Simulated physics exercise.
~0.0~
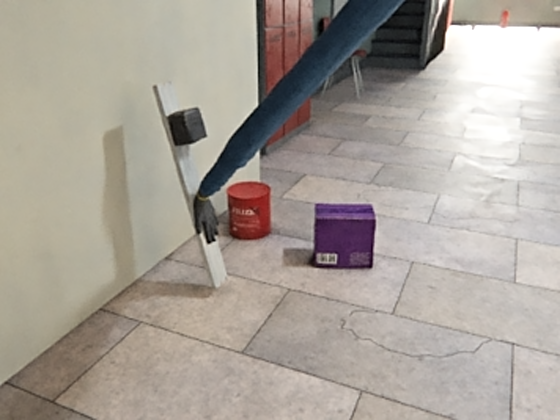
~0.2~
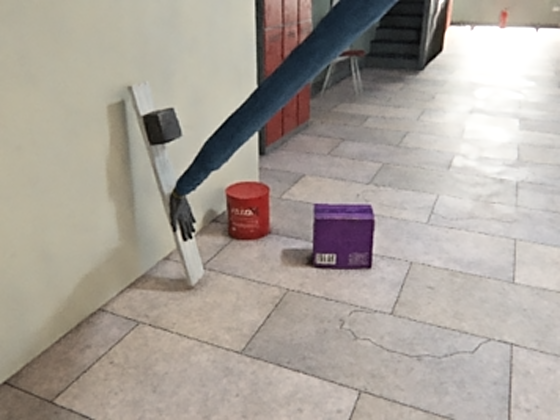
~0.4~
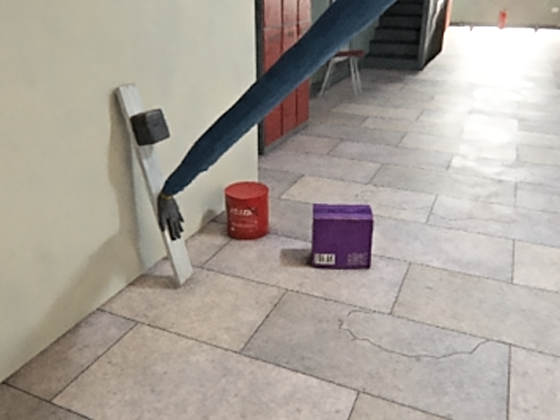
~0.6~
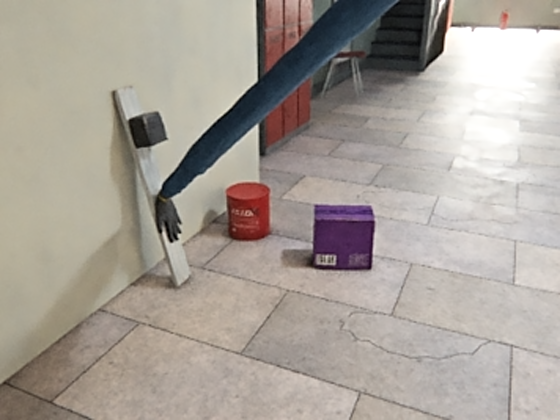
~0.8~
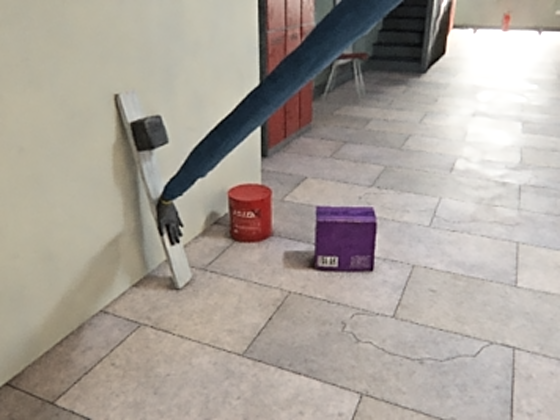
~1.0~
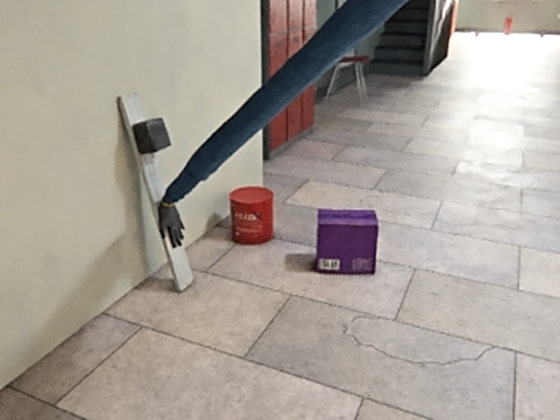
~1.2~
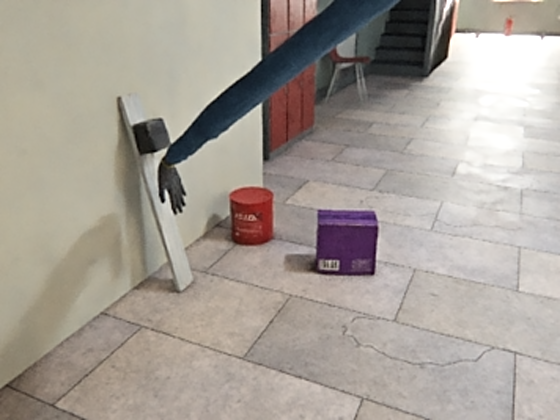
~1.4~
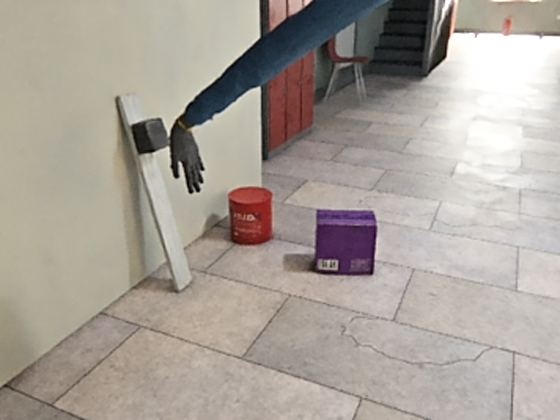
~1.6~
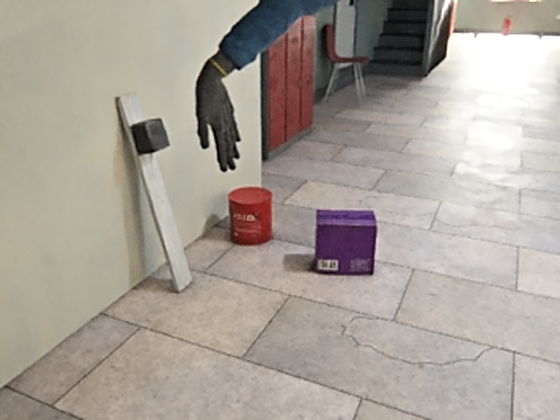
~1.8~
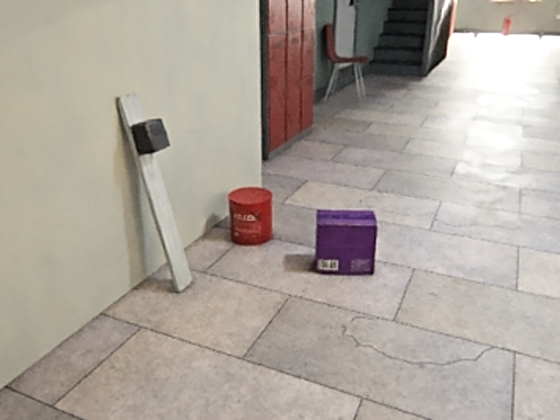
In a bare room with a grey tiled floor, a slightly swaying hand-held camera looks down along a pale wall toward red lockers, a chair and dark stairs. A white plank with a dark block near its upper end leans at the left, with a red pail and a purple box standing to its right. A dark-gloved hand on a long blue-sleeved arm shifts the plank left against the wall and holds it there. The hand then lets go, rises and withdraws out of view. The plank stays leaning, its block still attached, beside the unmoved pail and box.
